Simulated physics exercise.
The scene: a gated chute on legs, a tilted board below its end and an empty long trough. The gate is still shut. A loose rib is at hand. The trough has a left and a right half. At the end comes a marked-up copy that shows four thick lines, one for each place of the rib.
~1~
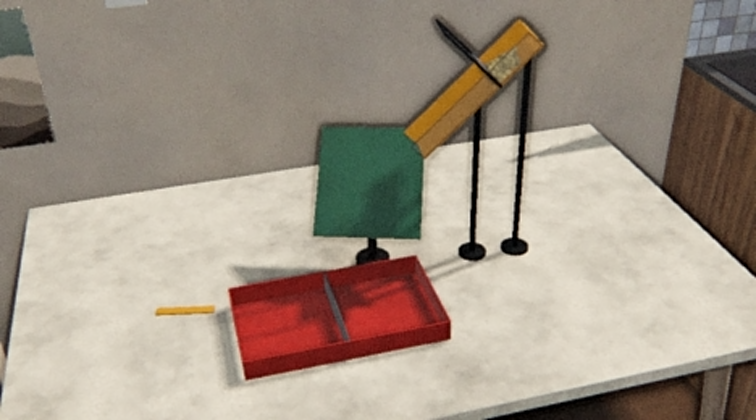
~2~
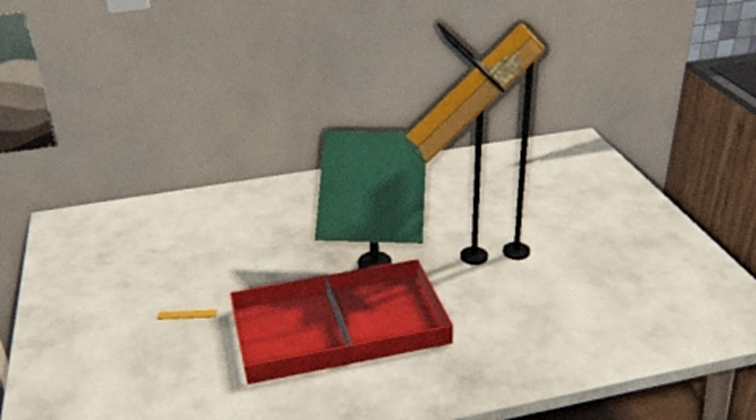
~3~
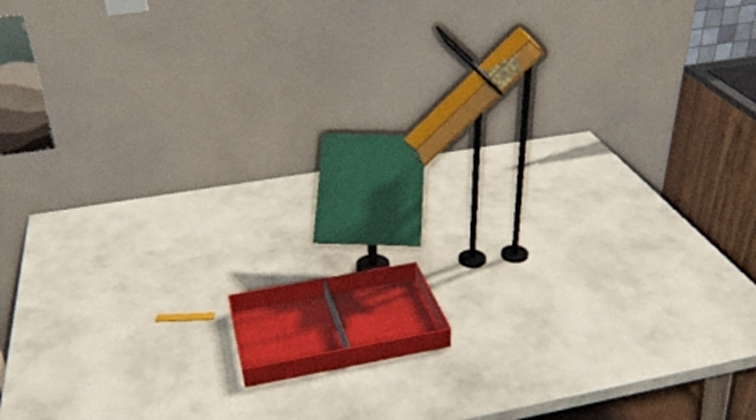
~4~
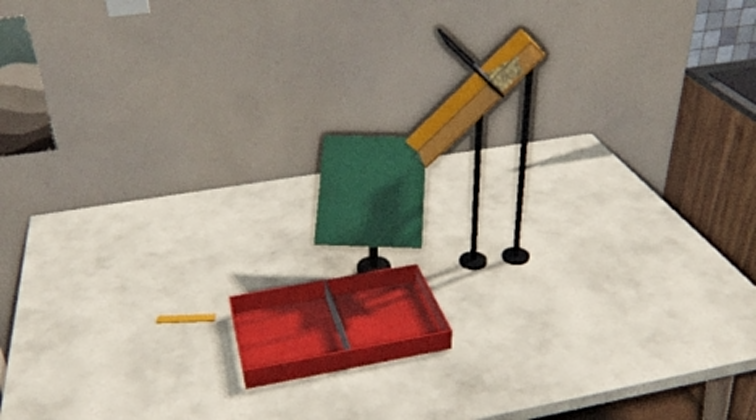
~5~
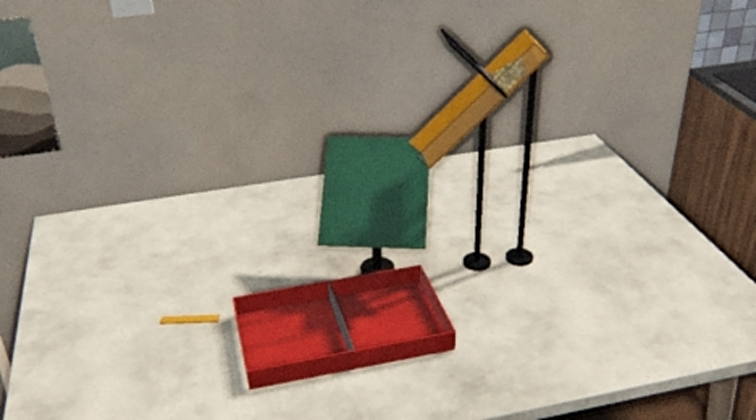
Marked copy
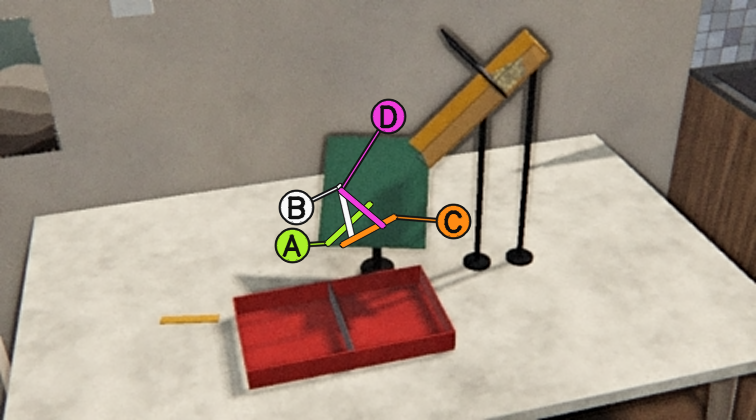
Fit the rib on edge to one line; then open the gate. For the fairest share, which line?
Go for A.
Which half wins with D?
More lands on the right.
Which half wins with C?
Left.
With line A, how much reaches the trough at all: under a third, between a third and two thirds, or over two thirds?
It is over two thirds.
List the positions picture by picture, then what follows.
In the first frame, load behind the gate near (503, 68), soya beans; lip of the chute near (421, 152), sloping fairly steeply.
In the second frame, middle of the board near (372, 185), tilted fairly steeply; middle of its low edge near (368, 241); of its high edge near (376, 132).
In the third frame, front corners of the trough near (243, 369) and (451, 328); front end of its middle wall near (350, 348); gate still shut near (479, 70).
In the fourth frame, middle of the load near (505, 77); lip near (423, 161).
In the fifth frame, middle of the load near (509, 78); lip near (426, 161).
On the marked copy, line A from (369, 204) to (327, 243); line B from (340, 186) to (352, 238); line C from (394, 217) to (342, 244); line D from (341, 190) to (382, 225).
With A, of what is caught, close to half in the left half, close to half in the right.
With B, of what is caught, a small share in the left half, the bulk in the right.
With C, of what is caught, all but a few in the left half, a small share in the right.
With D, of what is caught, only a few in the left half, all but a few in the right.
